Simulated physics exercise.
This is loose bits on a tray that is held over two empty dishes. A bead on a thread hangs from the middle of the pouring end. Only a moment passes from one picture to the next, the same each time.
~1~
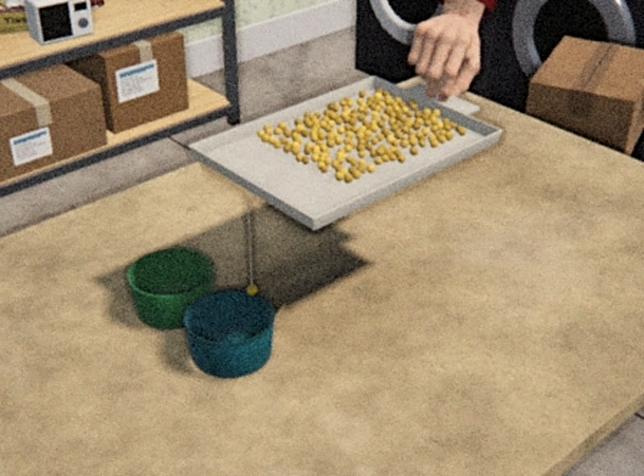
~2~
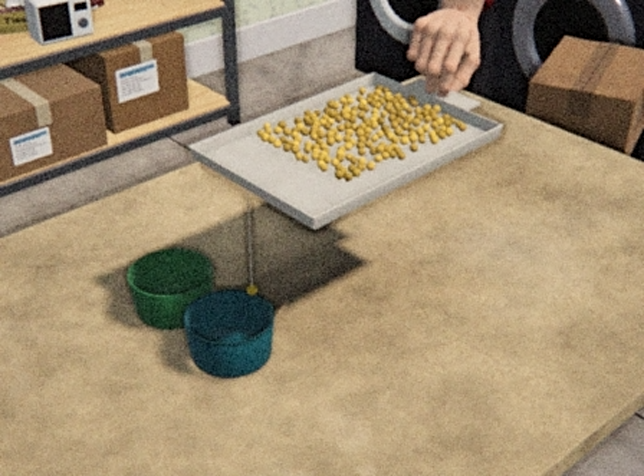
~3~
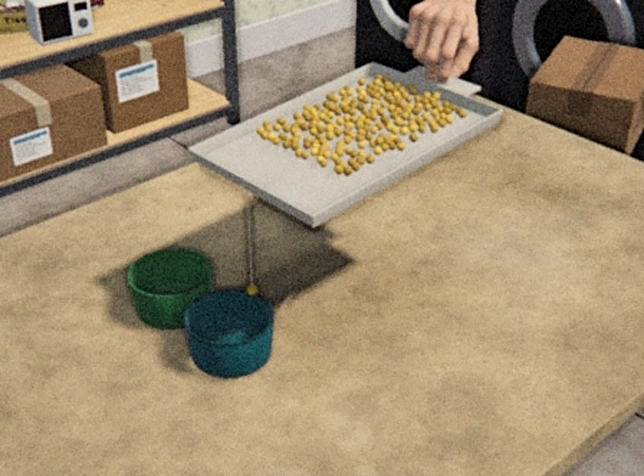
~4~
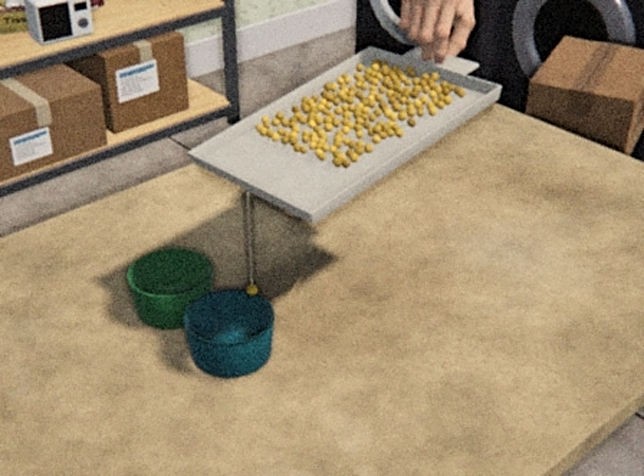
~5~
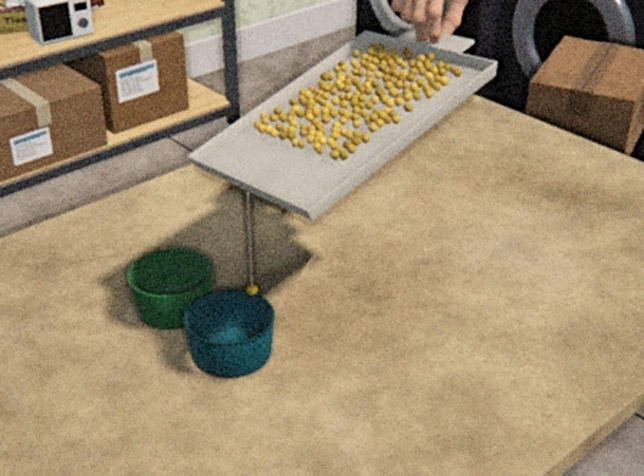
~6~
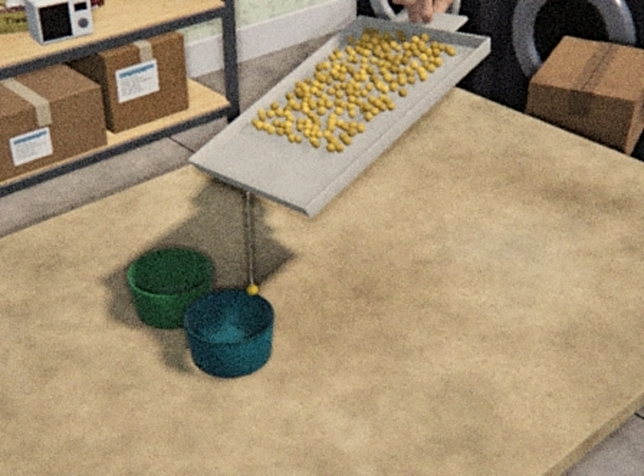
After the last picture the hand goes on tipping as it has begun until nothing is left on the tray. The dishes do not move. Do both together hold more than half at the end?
Together they catch the larger part.
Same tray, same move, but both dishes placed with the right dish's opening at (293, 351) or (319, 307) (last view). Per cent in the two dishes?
First some 30, then 10 per cent.
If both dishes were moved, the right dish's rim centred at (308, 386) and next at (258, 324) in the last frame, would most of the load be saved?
The first try: Less than half. The second: Most of it.
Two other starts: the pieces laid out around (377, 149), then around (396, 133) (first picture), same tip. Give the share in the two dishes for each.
Near 70 % and 70 %.
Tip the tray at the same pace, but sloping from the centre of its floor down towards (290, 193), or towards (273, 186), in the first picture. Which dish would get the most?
One: The dish on the right. Two: The right one.
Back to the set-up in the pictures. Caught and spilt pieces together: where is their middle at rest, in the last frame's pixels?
Roughly at (186, 312).
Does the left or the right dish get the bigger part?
The winner is the dish on the left.
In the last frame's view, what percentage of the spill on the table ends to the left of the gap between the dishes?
It comes to 50 per cent or so.
Shortly afterwards, tray tipped steeply; all but a few on the tray; a little in the air.
Next, tray tipped past a quarter turn; near a third on the tray; a little in the right dish; near a third in the left dish; a little outside both; a little in the air.
Some moments later, tray tipped past a quarter turn; near a quarter in the right dish; near half in the left dish; near a quarter outside both.
In the end, tray tipped past a quarter turn; near a quarter in the right dish; near half in the left dish; near a quarter outside both.
